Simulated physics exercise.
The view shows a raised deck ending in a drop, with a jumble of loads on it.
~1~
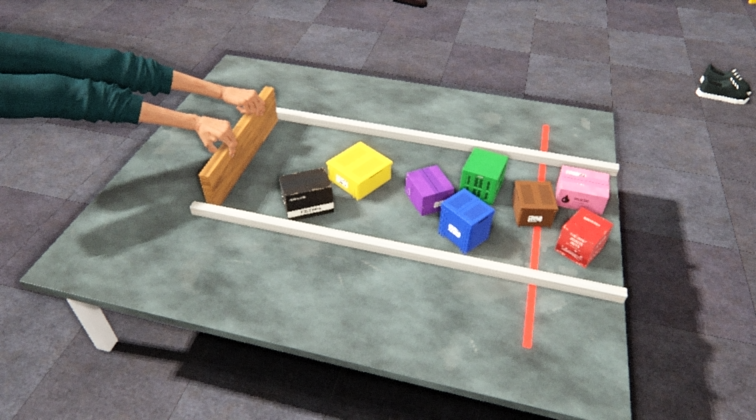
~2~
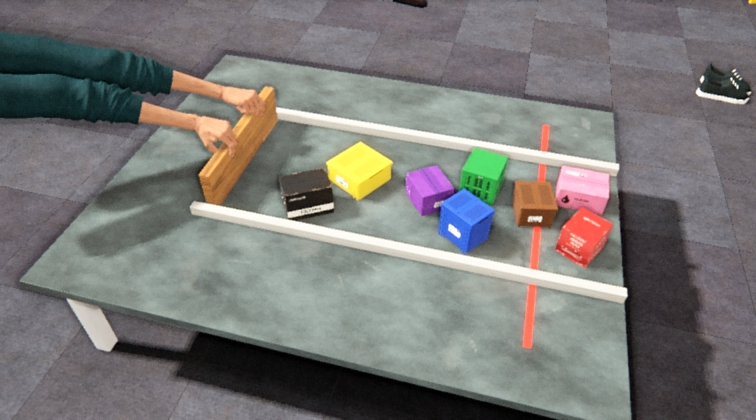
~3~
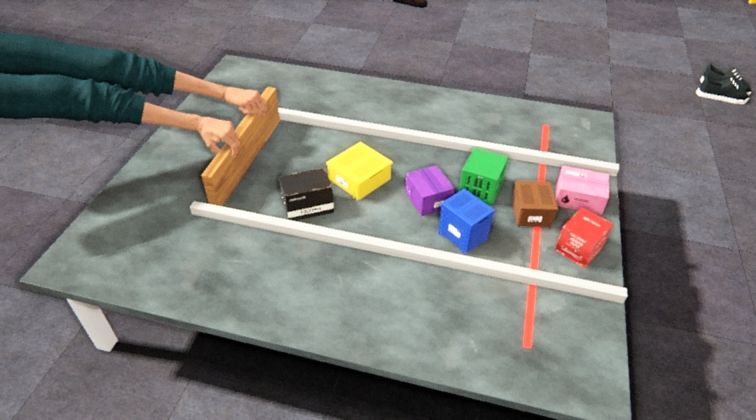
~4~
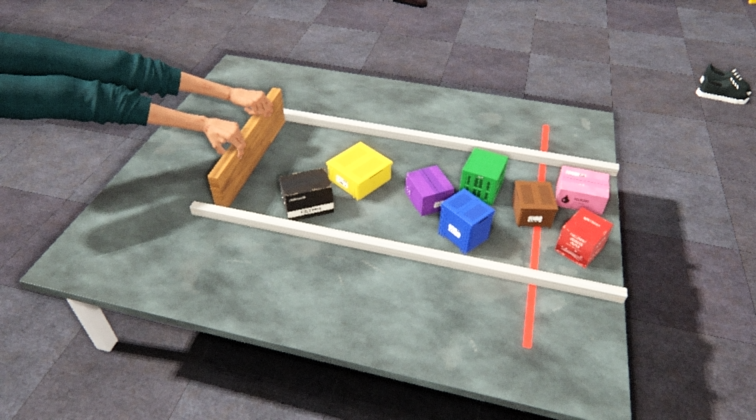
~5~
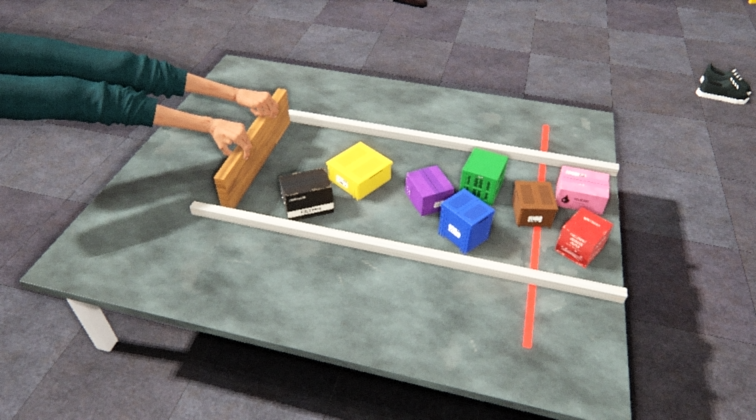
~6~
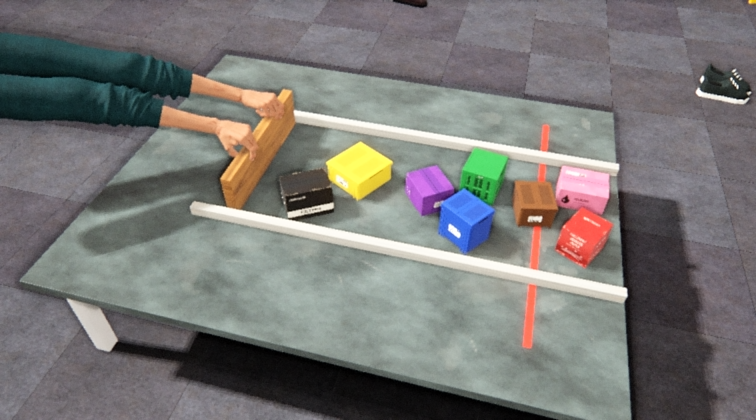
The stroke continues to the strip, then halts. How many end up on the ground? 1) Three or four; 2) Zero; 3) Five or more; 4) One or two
1.
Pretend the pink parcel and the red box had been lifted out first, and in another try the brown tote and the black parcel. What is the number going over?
Try one: 1; try two: 1.
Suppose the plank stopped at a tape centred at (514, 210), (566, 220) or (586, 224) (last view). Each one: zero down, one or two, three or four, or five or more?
Going through the places as listed, I'd say either one or two, then 5 or more, then at least five.
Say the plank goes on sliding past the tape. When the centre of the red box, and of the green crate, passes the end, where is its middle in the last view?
The middle is at (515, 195) when it's the red box, and at (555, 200) when it's the green crate.
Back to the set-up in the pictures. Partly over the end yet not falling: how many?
The total here is 3.
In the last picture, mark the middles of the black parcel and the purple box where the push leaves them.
In the last picture the black parcel sits around (564, 256) and the purple box around (609, 227).
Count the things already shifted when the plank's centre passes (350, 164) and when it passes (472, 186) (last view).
At the first point the count is 2, at the second it's 8.
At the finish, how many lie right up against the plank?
The figure is 2.
Soon after, none off yet; red box at rest near (584, 238); pink parcel at rest near (582, 190); brown tote at rest near (534, 204).
In the end, the number that fall off is three or four; gone, brown tote, pink parcel and red box.
